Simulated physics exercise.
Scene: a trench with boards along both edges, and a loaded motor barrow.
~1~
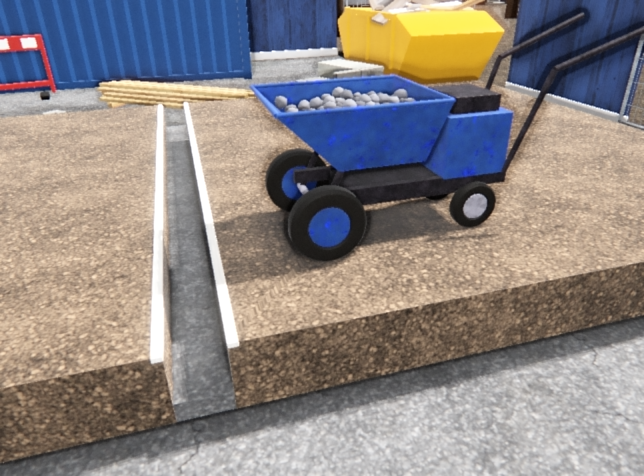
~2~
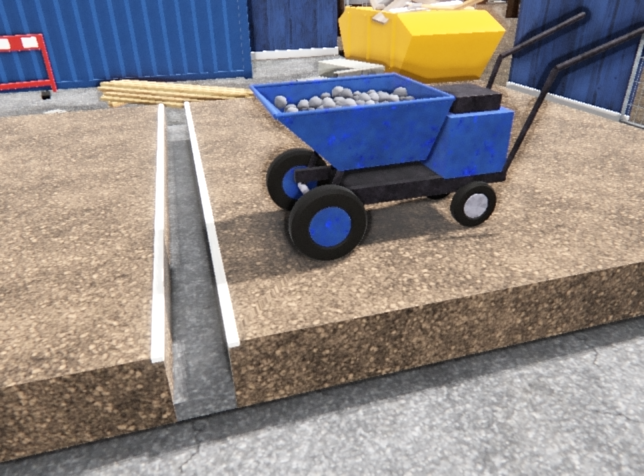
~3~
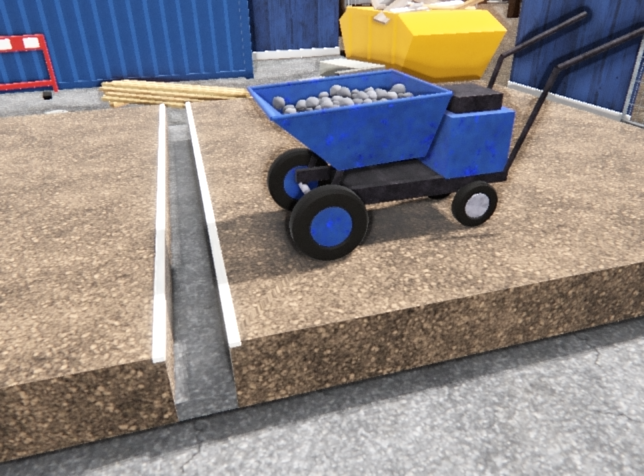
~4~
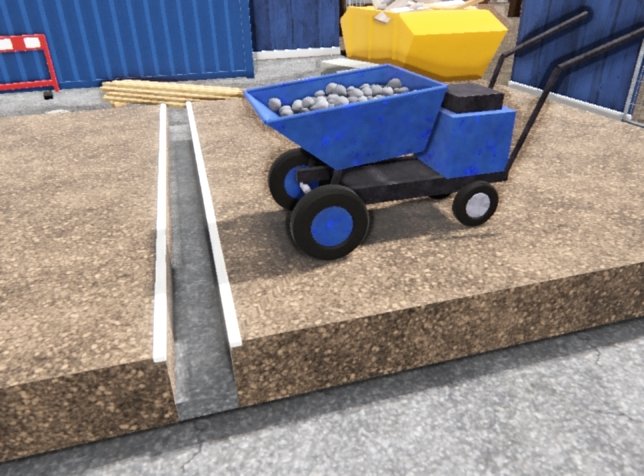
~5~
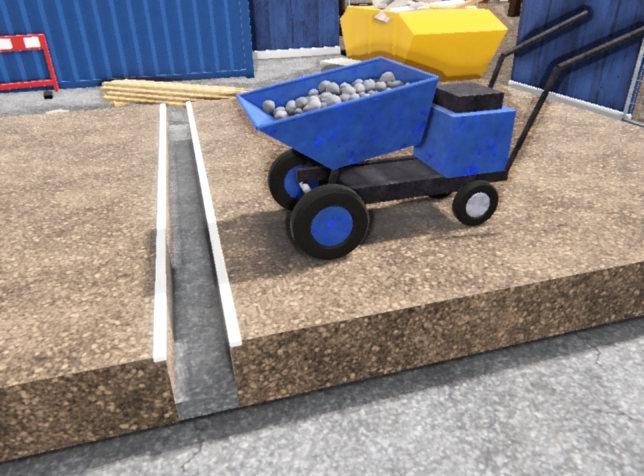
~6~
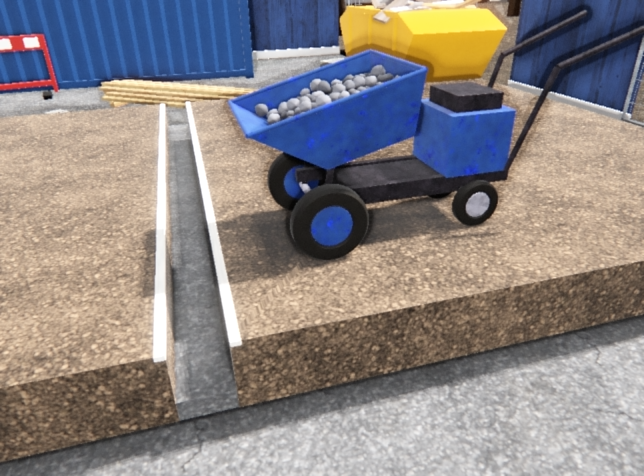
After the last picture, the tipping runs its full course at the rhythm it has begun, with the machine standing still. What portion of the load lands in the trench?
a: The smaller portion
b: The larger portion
The larger portion.
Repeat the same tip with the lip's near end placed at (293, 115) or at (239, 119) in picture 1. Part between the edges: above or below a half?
Lab note - position 1: A majority share; position 2: A minority share.
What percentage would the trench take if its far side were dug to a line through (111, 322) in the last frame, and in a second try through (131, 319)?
I'd say some 100 in a hundred, followed by 100 in a hundred.
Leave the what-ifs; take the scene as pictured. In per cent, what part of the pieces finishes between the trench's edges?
It comes to roughly 80 percent of the load.
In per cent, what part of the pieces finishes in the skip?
Roughly 0 per cent.
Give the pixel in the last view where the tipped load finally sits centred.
The centre comes to rest near (187, 272).
Just after the last frame, skip tipped steeply; every one in the skip.
A moment on, skip tipped right over; roughly two thirds in the skip; roughly a third in or heaped over the trench; about a tenth beyond it; just a few falling.
Further on, skip tipped right over; just a few in the skip; the larger part in or heaped over the trench; roughly a quarter beyond it.
When it is over, skip tipped right over; the larger part in or heaped over the trench; roughly a quarter beyond it.
